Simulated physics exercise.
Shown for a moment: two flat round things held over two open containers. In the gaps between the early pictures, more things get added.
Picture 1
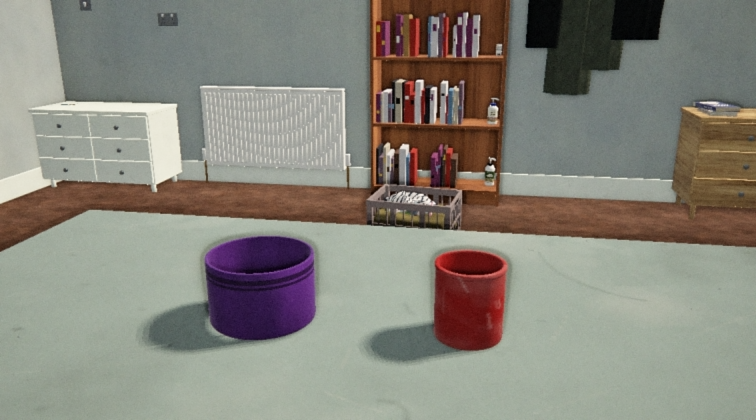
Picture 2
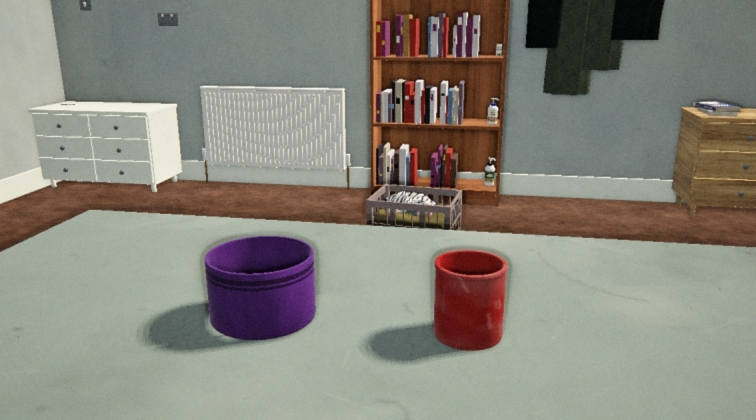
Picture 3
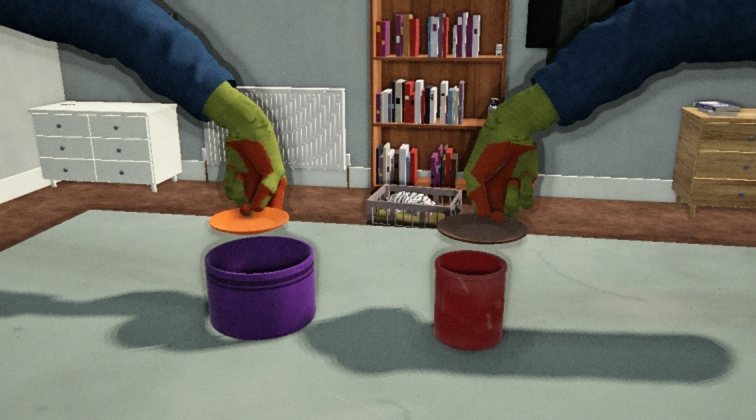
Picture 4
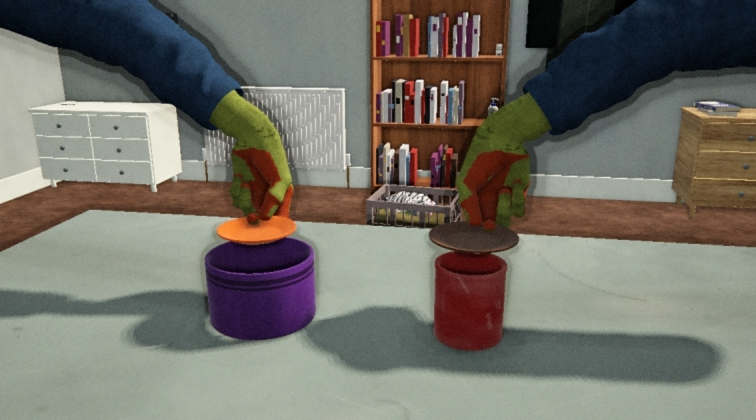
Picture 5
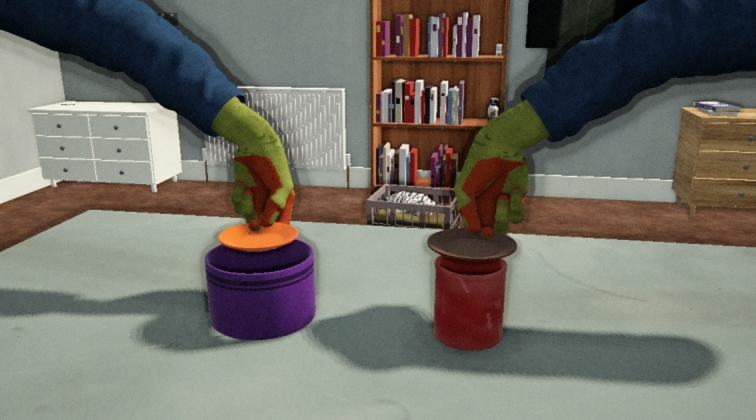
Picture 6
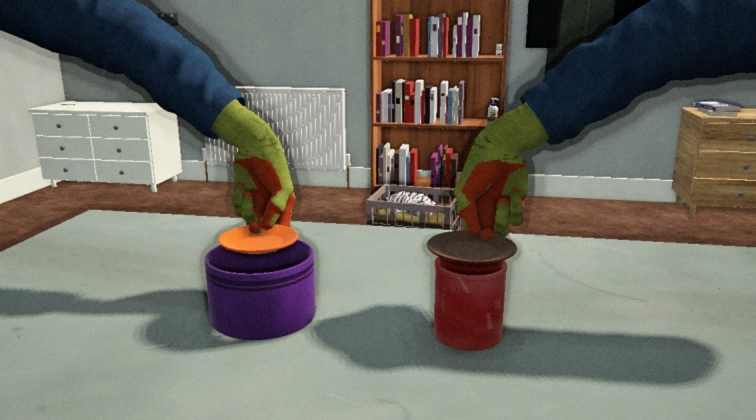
In a room with a bookcase, a purple container and a red one sit open on a table; two gloved hands appear holding an orange disc and a brown disc above them, then lower the discs slightly, still gripping them.
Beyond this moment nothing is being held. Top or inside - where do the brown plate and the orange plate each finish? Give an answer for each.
The brown plate finishes on top, the orange plate finishes inside.
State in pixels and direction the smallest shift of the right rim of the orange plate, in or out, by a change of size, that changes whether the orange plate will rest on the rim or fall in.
Some 12 pixels, right.
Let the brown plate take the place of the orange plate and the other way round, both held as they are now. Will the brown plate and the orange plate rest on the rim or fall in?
The brown plate slides in, and the orange plate is held up.
Then, 0.12 s past the last view, brown plate sitting on the rim near (471, 258); orange plate travelled a little near (260, 263).
Finally, the brown plate works as a lid, near (471, 258); the orange plate slips past the rim, near (263, 308).
